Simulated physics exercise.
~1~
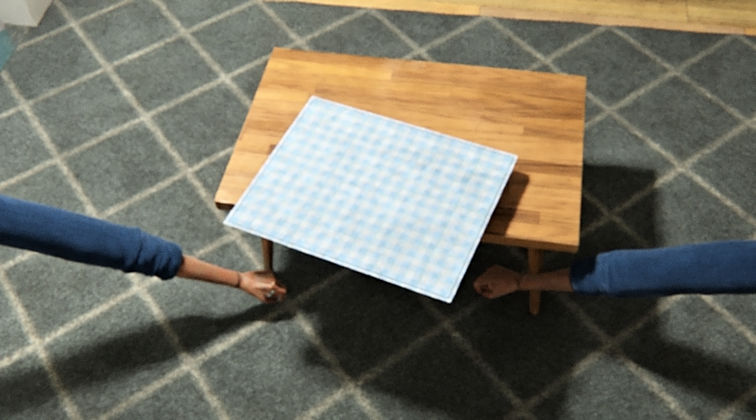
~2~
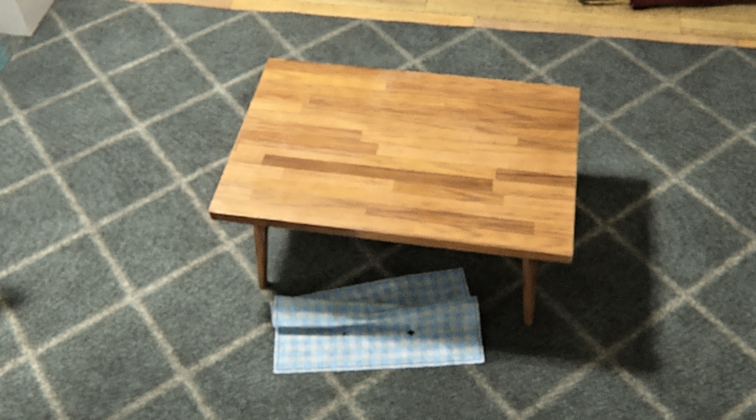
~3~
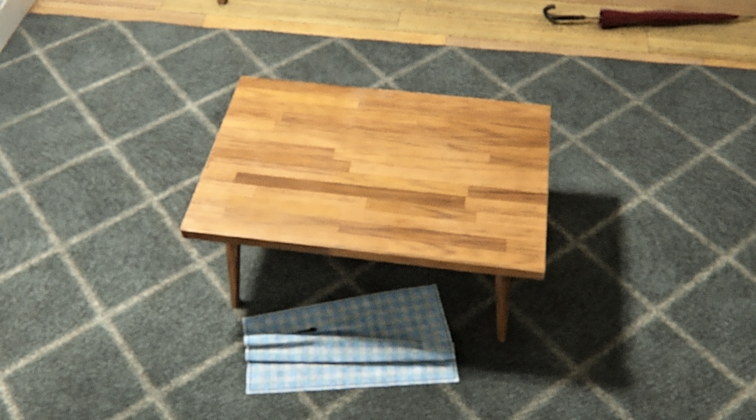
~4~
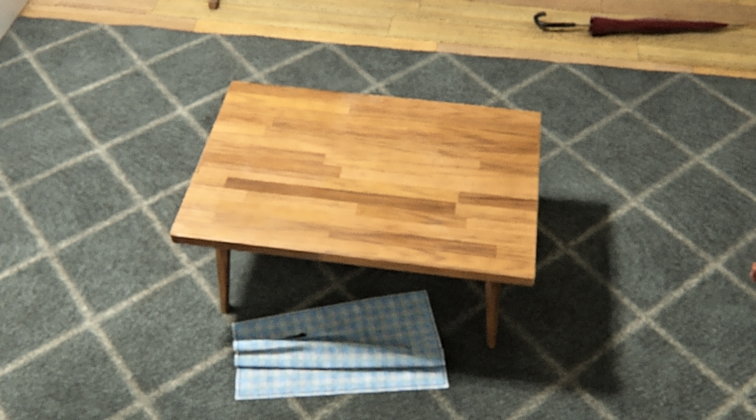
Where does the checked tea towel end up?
It goes over the near edge of the wooden table and ends up lying folded on the grey rug just in front of it.
